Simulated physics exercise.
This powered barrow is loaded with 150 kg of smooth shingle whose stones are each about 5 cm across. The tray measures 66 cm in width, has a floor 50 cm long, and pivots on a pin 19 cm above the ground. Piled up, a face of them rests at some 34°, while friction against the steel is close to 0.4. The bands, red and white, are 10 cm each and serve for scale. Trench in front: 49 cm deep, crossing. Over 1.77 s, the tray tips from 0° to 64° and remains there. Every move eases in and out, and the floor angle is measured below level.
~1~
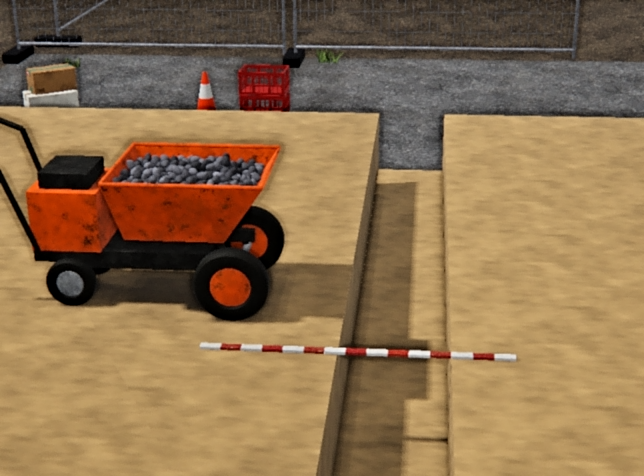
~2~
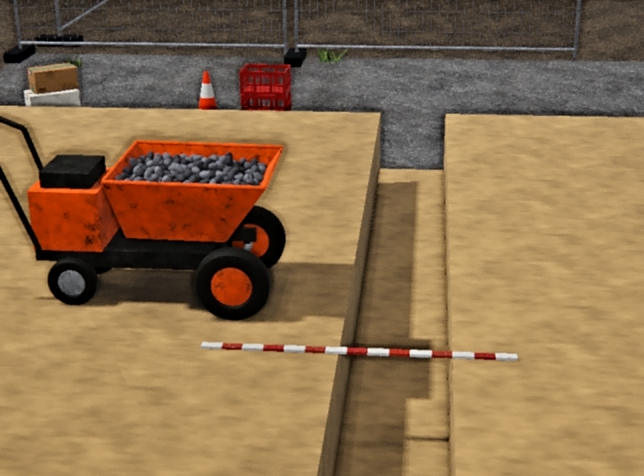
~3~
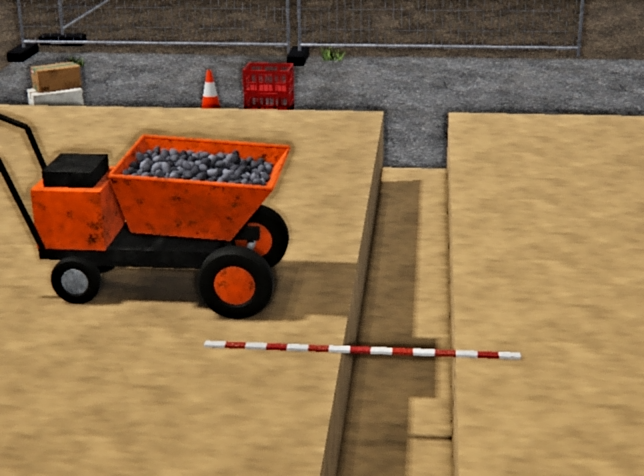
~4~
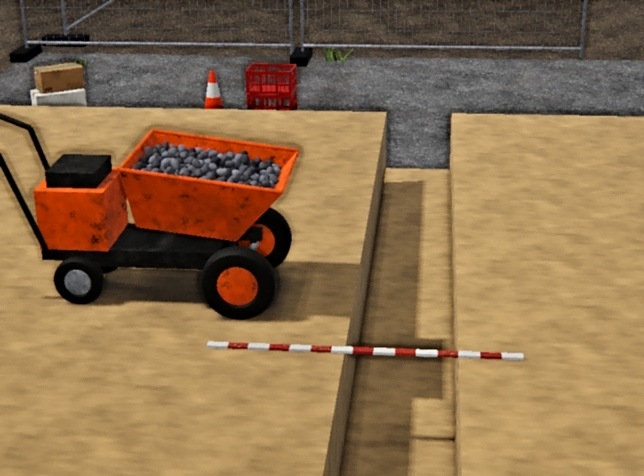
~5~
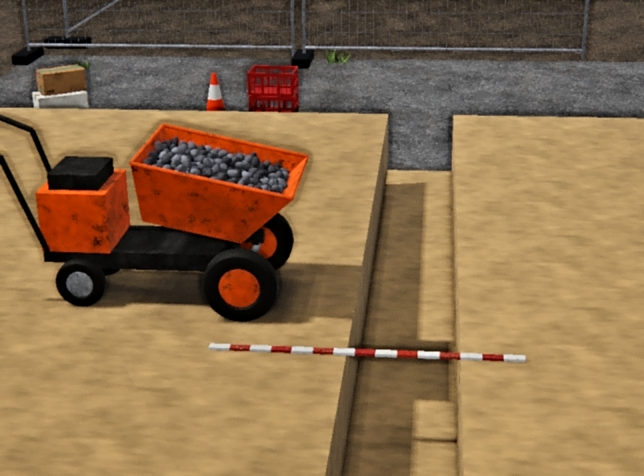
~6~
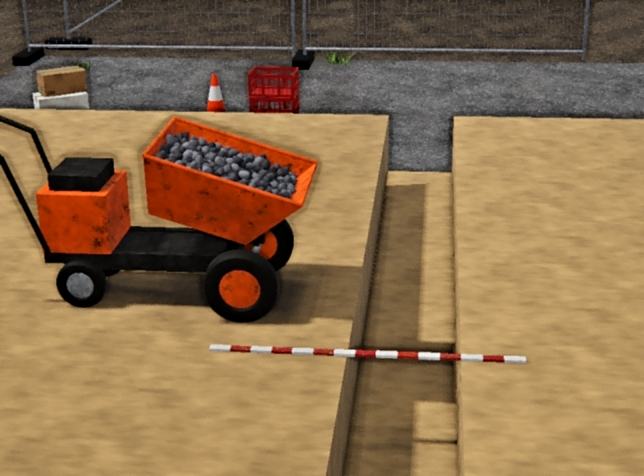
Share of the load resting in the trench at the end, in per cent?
94 per cent.
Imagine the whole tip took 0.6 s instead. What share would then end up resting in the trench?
About 95%.
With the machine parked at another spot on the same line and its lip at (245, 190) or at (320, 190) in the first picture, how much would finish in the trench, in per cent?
Result: Close to 90 then close to 80 per cent.
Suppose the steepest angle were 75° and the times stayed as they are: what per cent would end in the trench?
I'd guess some 100 in a hundred.
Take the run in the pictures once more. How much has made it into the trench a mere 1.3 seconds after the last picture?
Roughly 35 percent of the load.
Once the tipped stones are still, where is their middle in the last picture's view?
The middle should be near (406, 373).
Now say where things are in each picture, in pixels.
In the first picture, the tray is at 0°, its lip at (262, 188); the top of the load is at (200, 164).
In the second picture, lip at (265, 188), floor tilted 1°, highest stones at (199, 163).
In the third picture, the tray is at 3°, its lip at (272, 189); the top of the load is at (191, 160).
In the fourth picture, lip at (282, 193), floor tilted 7°, highest stones at (172, 157).
In the fifth picture, lip at (292, 199), floor tilted 12°, highest stones at (173, 151).
In the sixth picture, the tray is at 17°, its lip at (302, 206); the top of the load is at (182, 142).
Then, 0.7 s after the last picture the floor is at 54°, 99 % in the tray, 1 % in the trench; the foremost stones are at (359, 239).
Then, 1.3 s after the last picture the floor is at 64°, 63 % in the tray, 37 % in the trench; the foremost stones are at (452, 373).
Then, 1.6 s after the last picture the floor is at 64°, 40 % in the tray, 60 % in the trench; the foremost stones are at (453, 375).
Then, 3.6 s after the last picture the floor is at 64°, 6 % in the tray, 94 % in the trench; the foremost stones are at (453, 379).
